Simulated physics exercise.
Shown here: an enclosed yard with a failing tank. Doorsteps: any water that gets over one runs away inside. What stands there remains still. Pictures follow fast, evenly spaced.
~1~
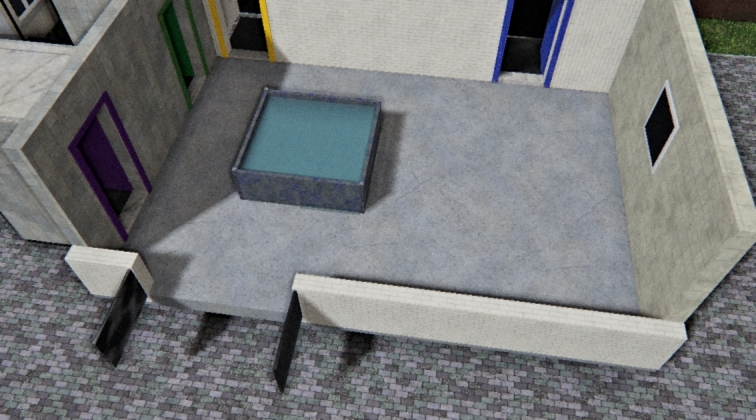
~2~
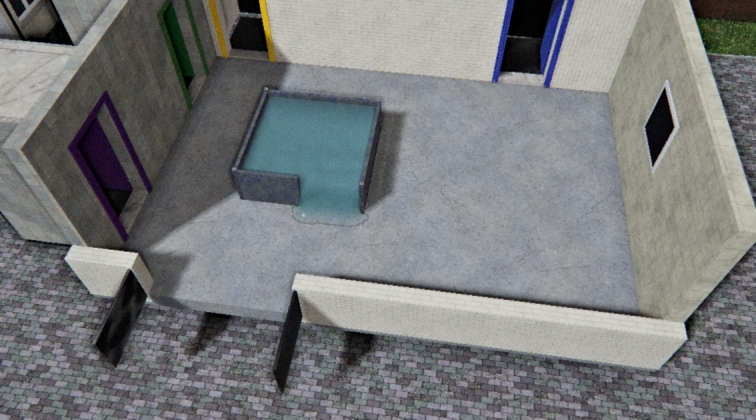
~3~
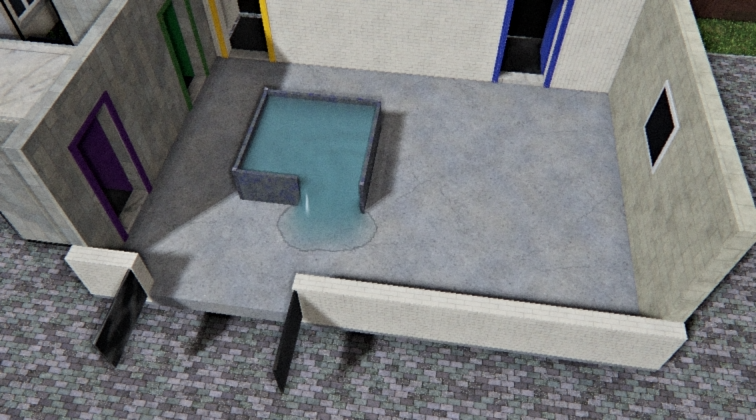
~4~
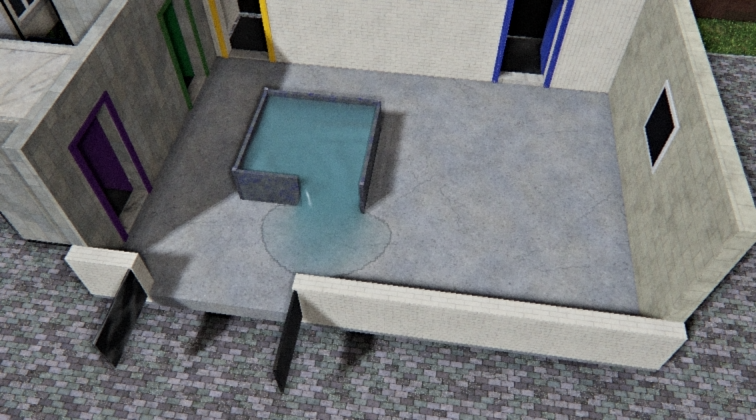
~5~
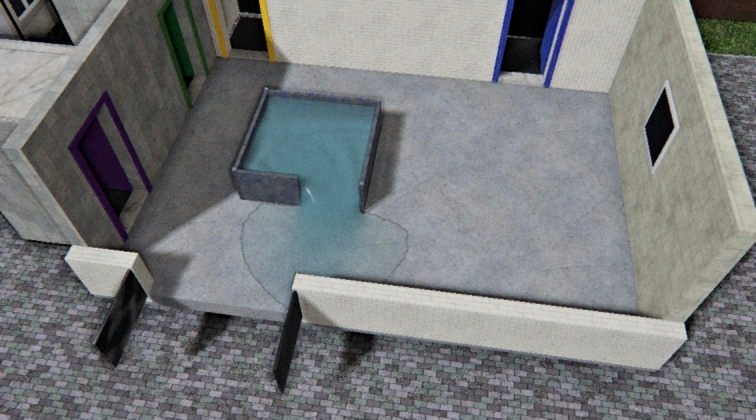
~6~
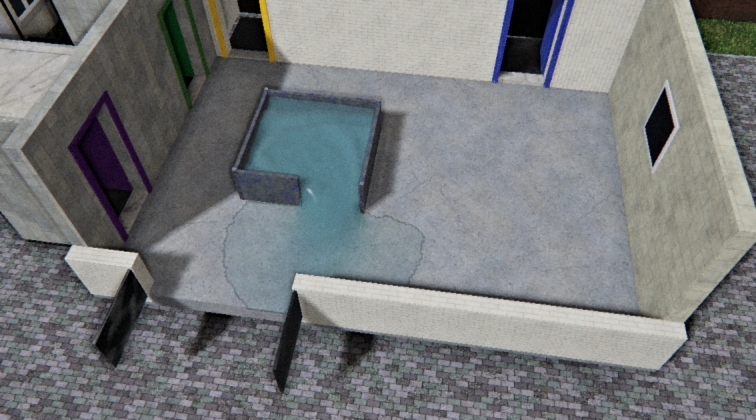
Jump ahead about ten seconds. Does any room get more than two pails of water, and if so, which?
Door by door: The yellow door does not; the blue door does not; the purple door does not; the green door does not.
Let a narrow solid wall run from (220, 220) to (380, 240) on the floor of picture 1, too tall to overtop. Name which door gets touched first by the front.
Result: The one in purple.
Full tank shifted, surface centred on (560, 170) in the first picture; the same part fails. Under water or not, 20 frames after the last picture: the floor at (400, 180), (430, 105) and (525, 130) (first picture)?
First spot swamped, second bare, third bare.
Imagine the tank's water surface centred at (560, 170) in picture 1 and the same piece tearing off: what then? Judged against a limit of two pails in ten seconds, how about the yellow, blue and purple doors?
Result - yellow door: Past the limit, blue door: Short of the limit, purple door: Past the limit.
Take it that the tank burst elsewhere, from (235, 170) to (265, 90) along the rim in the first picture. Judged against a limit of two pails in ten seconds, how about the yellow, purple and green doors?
Result - yellow door: Above the limit; purple door: Above the limit; green door: Above the limit.
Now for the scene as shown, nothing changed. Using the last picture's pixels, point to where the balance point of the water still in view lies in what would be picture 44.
Near (426, 208) in the last view.
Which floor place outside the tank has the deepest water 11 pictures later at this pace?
Approximate pixel: (327, 303).
A moment on, water covers 15 % of the floor; the yellow door not reached, the blue door not reached, the purple door not reached, the green door not reached.
Next, water covers 20 % of the floor; the yellow door not reached, the blue door not reached, the purple door not reached, the green door not reached.
Then, water covers 30 % of the floor; the yellow door not reached, the blue door not reached, the purple door not reached, the green door not reached.
Later, water covers 45 % of the floor; the yellow door not reached, the blue door wet at the sill, nothing in, the purple door wet at the sill, nothing in, the green door not reached.
In the end, water covers 70 % of the floor; the yellow door not reached, the blue door wet at the sill, nothing in, the purple door wet at the sill, nothing in, the green door not reached.
